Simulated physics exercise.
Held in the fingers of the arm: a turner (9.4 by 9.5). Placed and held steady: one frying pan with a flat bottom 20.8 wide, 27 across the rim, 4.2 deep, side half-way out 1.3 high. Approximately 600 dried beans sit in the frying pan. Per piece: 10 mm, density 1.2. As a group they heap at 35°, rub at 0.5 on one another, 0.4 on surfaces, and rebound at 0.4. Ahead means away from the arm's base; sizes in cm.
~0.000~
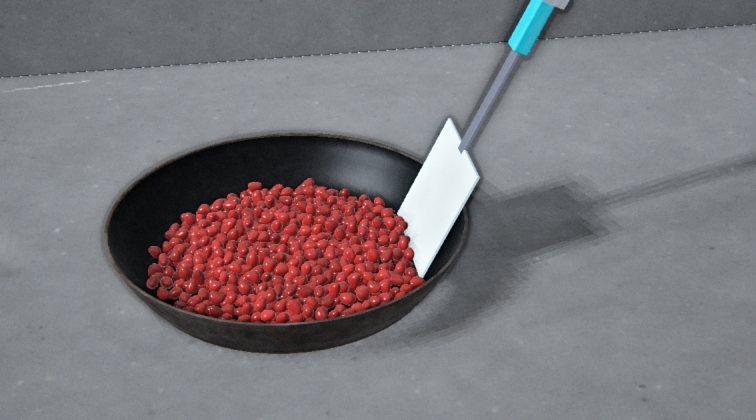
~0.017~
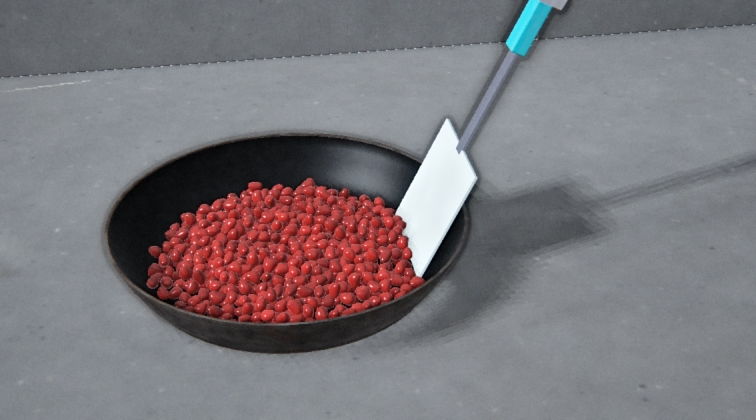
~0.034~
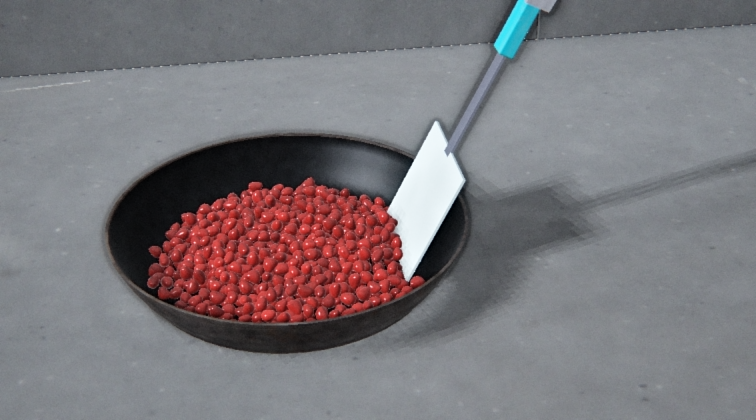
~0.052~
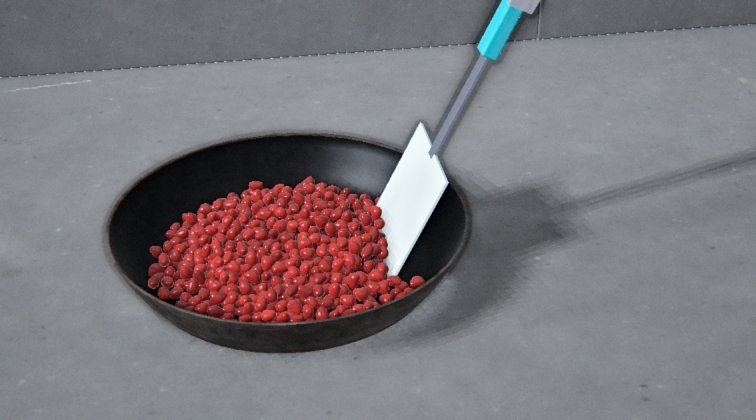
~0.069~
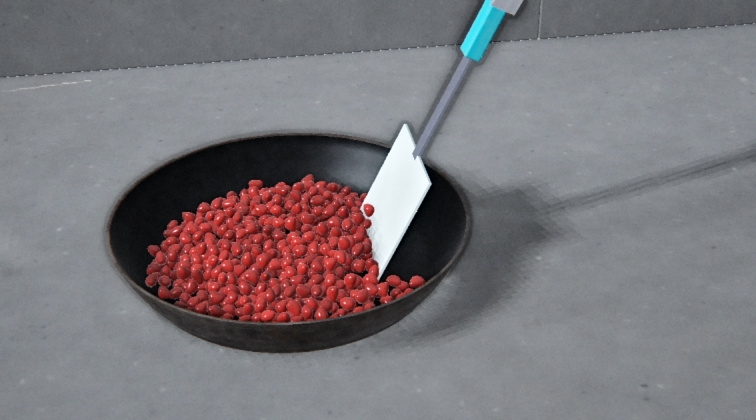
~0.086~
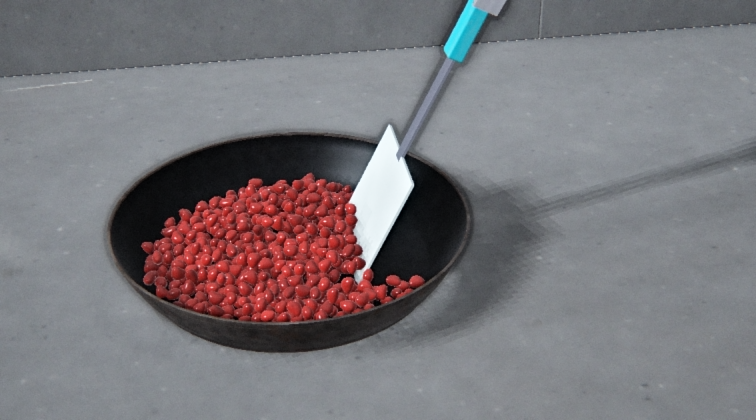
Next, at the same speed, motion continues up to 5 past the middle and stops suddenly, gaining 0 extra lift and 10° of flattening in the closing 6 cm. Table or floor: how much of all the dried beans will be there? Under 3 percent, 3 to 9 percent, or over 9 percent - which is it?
It is under 3 percent.
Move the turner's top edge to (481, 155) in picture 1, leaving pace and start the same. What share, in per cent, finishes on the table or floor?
I'd estimate close to 0 per cent.
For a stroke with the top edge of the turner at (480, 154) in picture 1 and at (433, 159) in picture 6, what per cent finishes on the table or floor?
Close to 0 in a hundred.
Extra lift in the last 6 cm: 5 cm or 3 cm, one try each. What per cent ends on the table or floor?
Roughly 0 % and then 0 %.
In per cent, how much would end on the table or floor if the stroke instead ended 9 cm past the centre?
Estimate: Approx. 15 %.
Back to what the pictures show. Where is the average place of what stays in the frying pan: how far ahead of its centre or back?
It sits some 5.0 centimetres ahead of centre.
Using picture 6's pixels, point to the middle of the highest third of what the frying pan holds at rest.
Somewhere near (169, 244) in the last picture.
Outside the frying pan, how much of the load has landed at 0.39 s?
Share at that moment: About 0 %.
By 0.13 s, sloping 64°, highest piece 4 above the table; 595 in the frying pan.
By 0.17 s, sloping 59°, highest piece 4 above the table; 595 in the frying pan.
By 0.39 s, sloping 54°, highest piece 5 above the table; 592 in the frying pan, 3 on the table or floor.
By 1.44 s, sloping 54°, highest piece 5 above the table; 592 in the frying pan, 3 on the table or floor.
Final count, 592 in the frying pan, 3 on the table or floor. That is 1 % on the table or floor.
